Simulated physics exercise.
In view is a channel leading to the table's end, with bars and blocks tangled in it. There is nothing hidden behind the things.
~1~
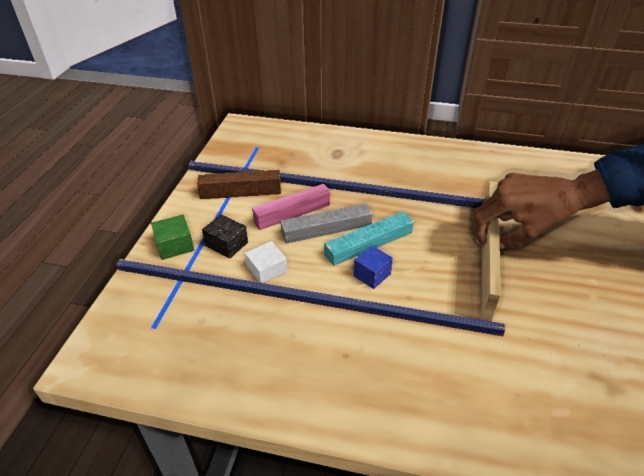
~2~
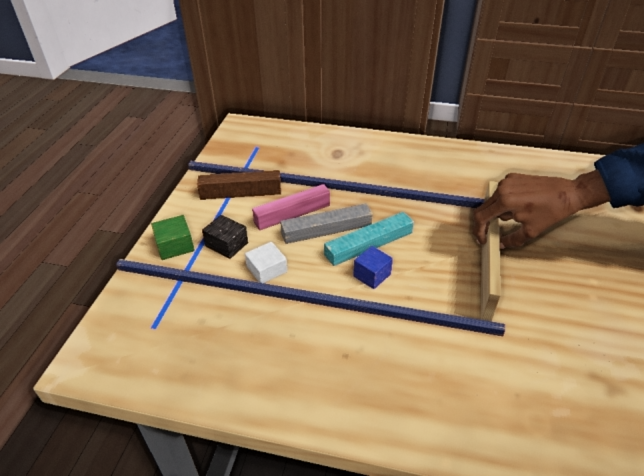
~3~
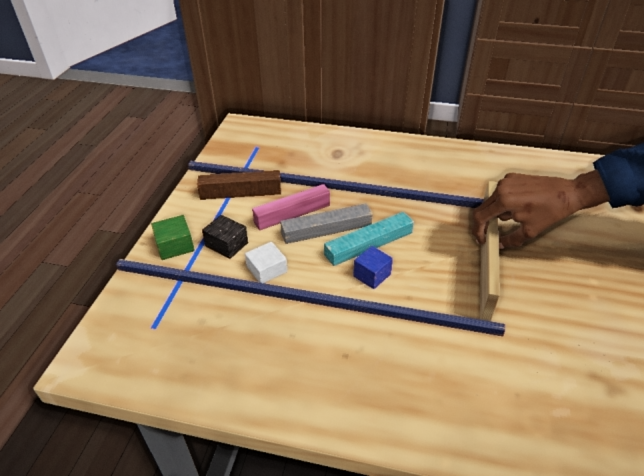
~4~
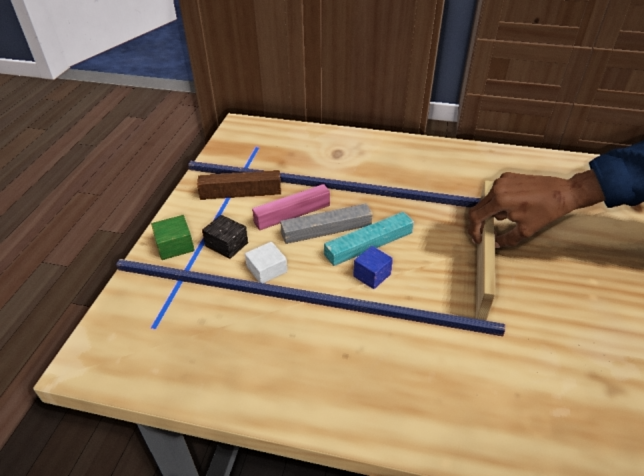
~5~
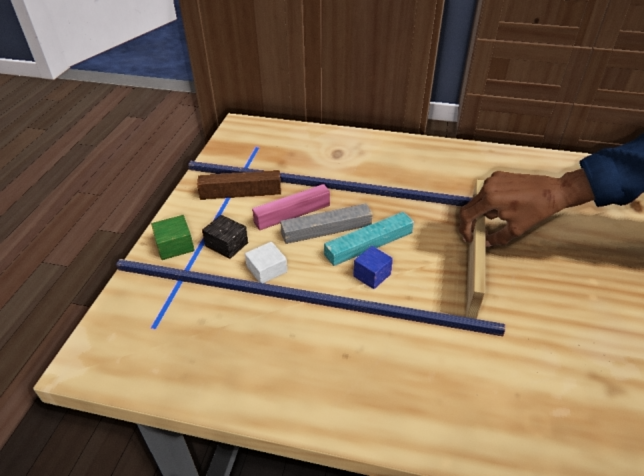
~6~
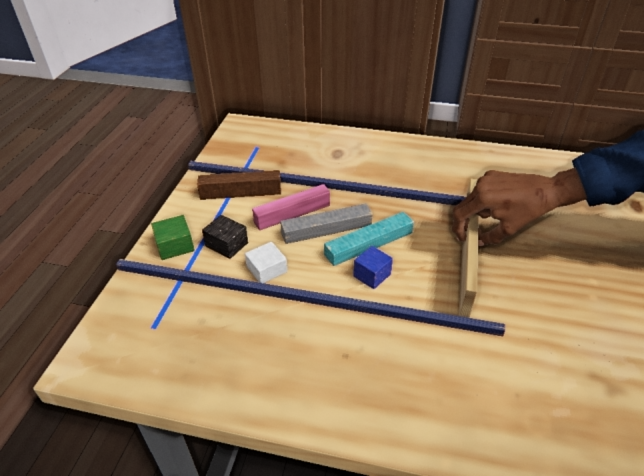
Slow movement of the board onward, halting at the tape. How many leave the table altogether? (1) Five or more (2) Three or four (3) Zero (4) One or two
One or two.
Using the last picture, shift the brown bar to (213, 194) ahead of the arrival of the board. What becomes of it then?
It simply keeps its place on top.
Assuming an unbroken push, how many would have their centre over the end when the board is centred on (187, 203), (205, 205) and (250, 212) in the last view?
Past the end: 5, 4 and 0.
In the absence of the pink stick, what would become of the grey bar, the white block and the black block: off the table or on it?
Grey bar still up, white block still up, black block still up.
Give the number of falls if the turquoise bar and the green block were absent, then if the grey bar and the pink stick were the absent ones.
Count of fallen: 1 / 1.
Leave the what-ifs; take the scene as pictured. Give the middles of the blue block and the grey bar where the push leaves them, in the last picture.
For the blue block it's (184, 243), and for the grey bar it's (200, 192).
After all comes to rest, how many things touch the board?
My count gives 3.
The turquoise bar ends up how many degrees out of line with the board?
Roughly 20° out of line.
Early on, none off yet; green block at rest near (173, 237); brown bar at rest near (240, 185); black block at rest near (226, 236).
Finally, the number that fall off is one or two; lost, brown bar and green block.
